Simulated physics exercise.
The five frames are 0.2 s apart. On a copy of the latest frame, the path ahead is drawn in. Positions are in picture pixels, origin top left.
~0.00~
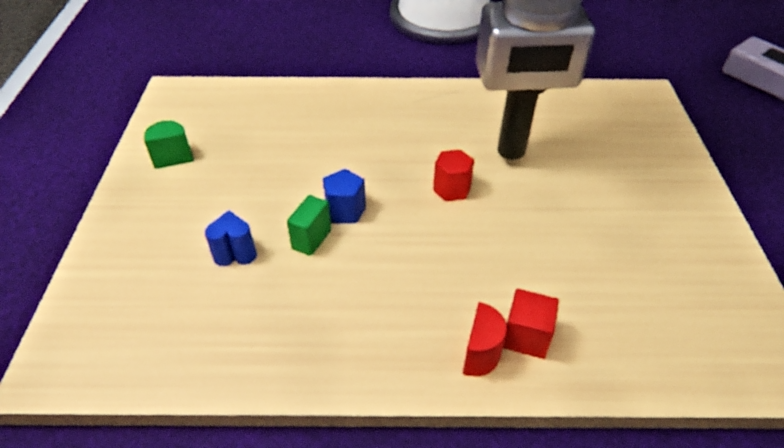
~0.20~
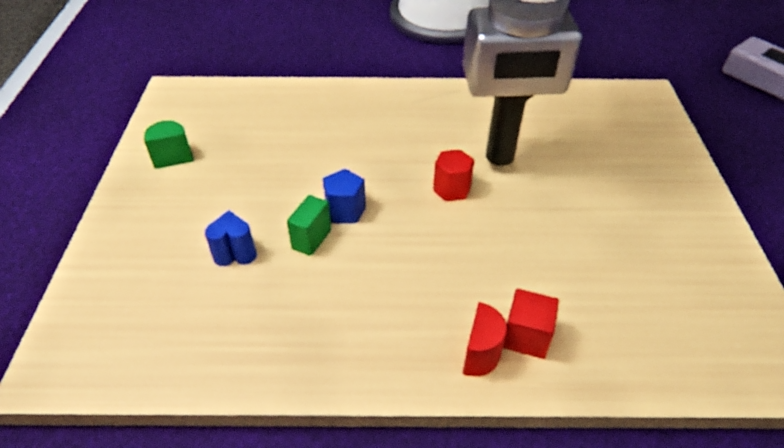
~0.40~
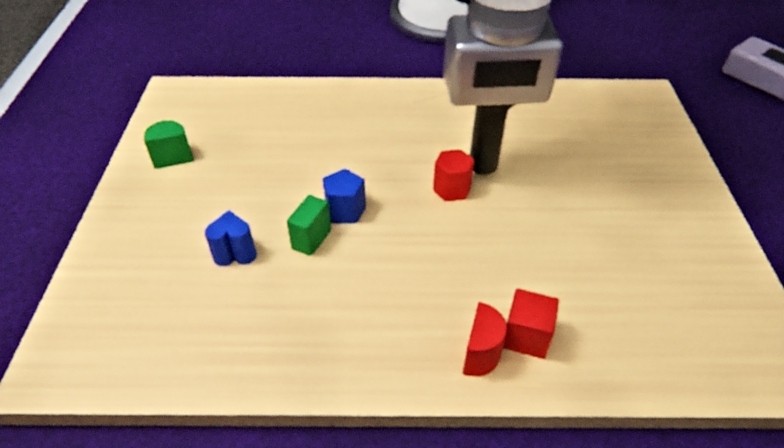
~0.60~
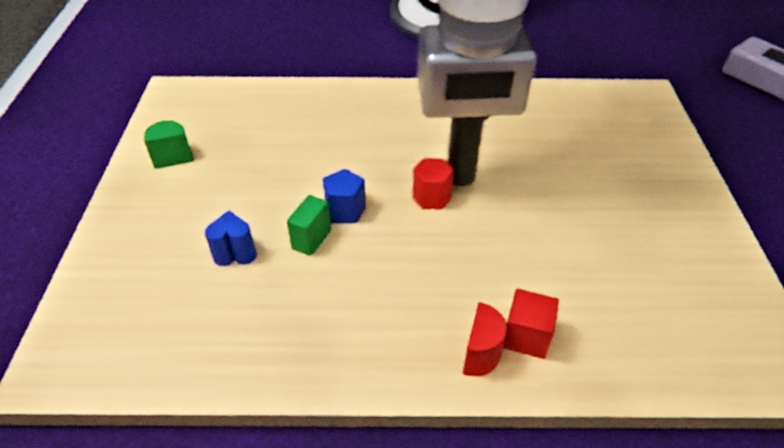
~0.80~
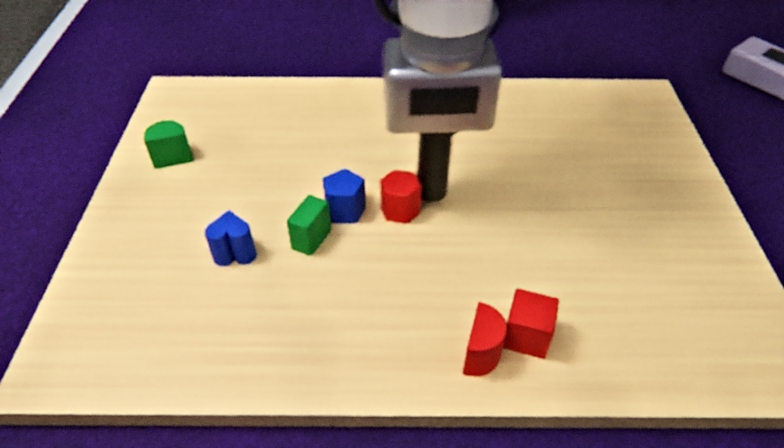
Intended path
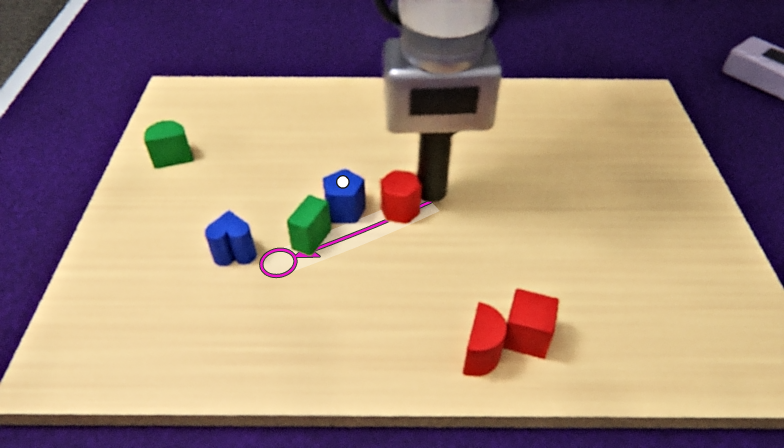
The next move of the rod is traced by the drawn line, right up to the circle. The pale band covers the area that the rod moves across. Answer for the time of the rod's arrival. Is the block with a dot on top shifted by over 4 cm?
That would be a no.
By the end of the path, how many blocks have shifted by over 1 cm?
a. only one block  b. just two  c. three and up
c.
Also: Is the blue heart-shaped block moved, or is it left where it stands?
The blue heart-shaped block changes place.
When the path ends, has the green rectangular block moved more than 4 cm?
Yes, that is what happens.
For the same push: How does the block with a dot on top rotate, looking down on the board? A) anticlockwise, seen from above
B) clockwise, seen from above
B (clockwise, seen from above)
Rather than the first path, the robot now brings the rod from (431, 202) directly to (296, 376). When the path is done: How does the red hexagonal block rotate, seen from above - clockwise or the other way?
Looking down on the board, it turns clockwise.
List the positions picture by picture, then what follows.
Tip of the rod at (511, 151), middles of tops, blue heart-shaped block at (227, 225), green rectangular block at (308, 210), blue pentagon at (343, 182), red hexagonal block at (455, 160), in the first frame.
Rod at (500, 157), nothing pushed, in the second frame.
Rod at (483, 165), nothing pushed, in the third frame.
Rod at (460, 177), red hexagonal block at (434, 169), in the fourth frame.
Rod at (432, 192), blue heart-shaped block at (227, 225), green rectangular block at (308, 210), blue pentagon at (343, 182), red hexagonal block at (401, 182), in the fifth frame.
The line goes in a line from (431, 202) to (278, 263); the dot is on the blue pentagon.
What follows on the original path. One third of the way, rod at (383, 213); blue pentagon at (319, 181), turned 25° clockwise; red hexagonal block at (347, 200), turned 15° clockwise.
Two thirds of the way, rod at (330, 233); green rectangular block at (261, 220), turned 65° anticlockwise; blue pentagon at (312, 180), turned 50° clockwise; red hexagonal block at (293, 209), turned 35° clockwise.
At the end, rod at (276, 253); blue heart-shaped block at (204, 230); green rectangular block at (237, 221), turned 75° anticlockwise; blue pentagon at (312, 180), turned 50° clockwise; red hexagonal block at (269, 206), turned 65° clockwise.
